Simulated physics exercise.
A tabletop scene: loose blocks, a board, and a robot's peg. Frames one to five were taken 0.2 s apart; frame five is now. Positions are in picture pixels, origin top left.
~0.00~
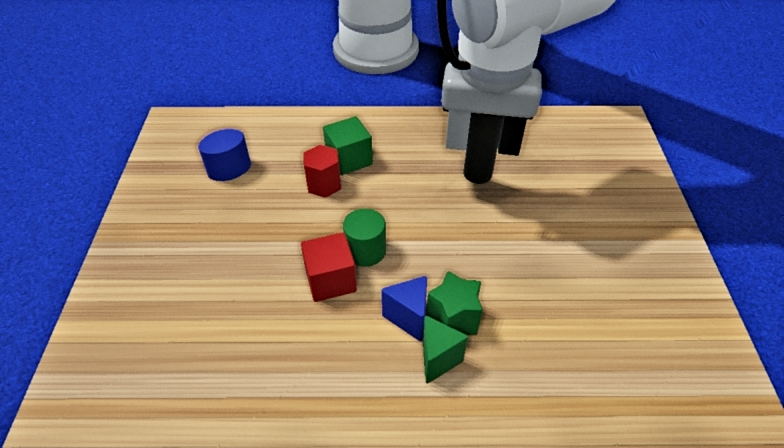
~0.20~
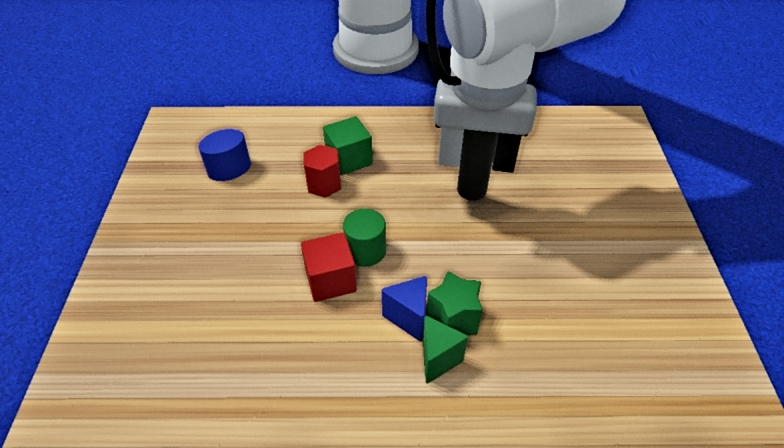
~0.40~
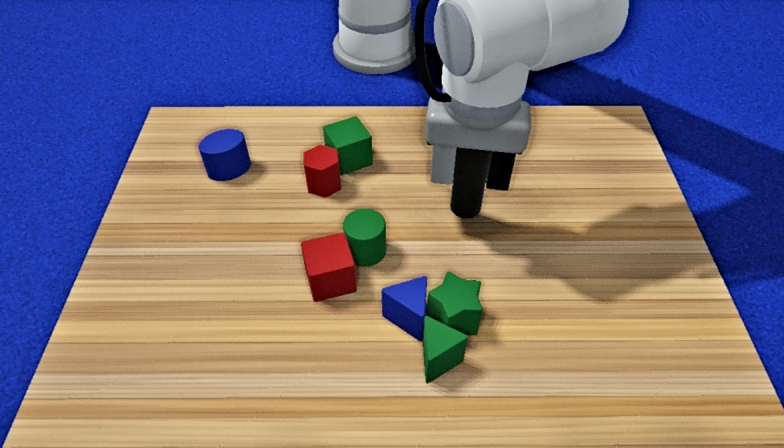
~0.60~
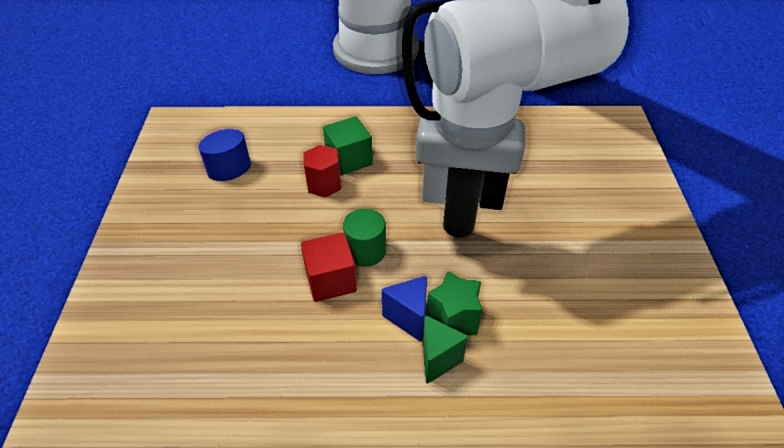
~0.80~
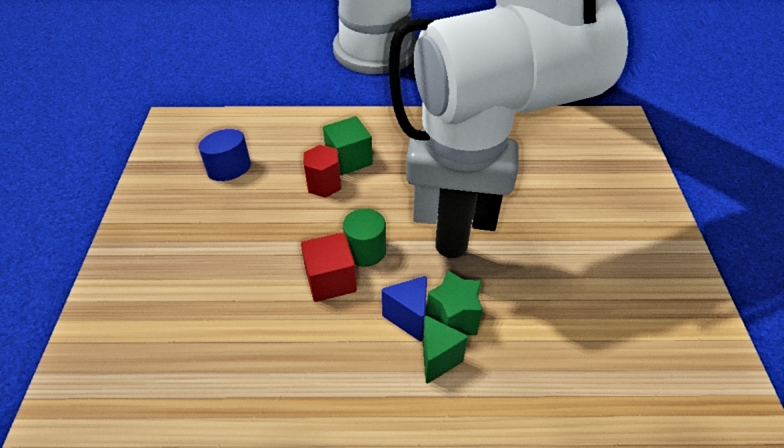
A robot arm moves its black peg toward the viewer and slightly left above still blocks.
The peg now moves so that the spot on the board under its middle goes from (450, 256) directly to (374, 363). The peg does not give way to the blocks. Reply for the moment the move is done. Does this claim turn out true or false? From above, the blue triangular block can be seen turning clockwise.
The claim holds.
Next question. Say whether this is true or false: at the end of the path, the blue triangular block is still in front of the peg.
The statement is correct.
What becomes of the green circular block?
It keeps its position.
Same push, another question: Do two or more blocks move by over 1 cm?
I expect not.
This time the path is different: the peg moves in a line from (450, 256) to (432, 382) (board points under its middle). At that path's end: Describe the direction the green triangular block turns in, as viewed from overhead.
From the top: Counterclockwise.
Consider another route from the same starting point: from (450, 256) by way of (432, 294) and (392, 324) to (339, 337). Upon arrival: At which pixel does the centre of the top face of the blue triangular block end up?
It will likely be found at (354, 347).
On the path given first. One third of the way, peg at (428, 279); nothing pushed yet.
Two thirds of the way, peg at (402, 314); blue triangular block at (380, 328), turned 20° clockwise.
At the end, peg at (374, 353); green circular block unmoved; blue triangular block at (347, 364), turned 55° clockwise; green star unmoved.
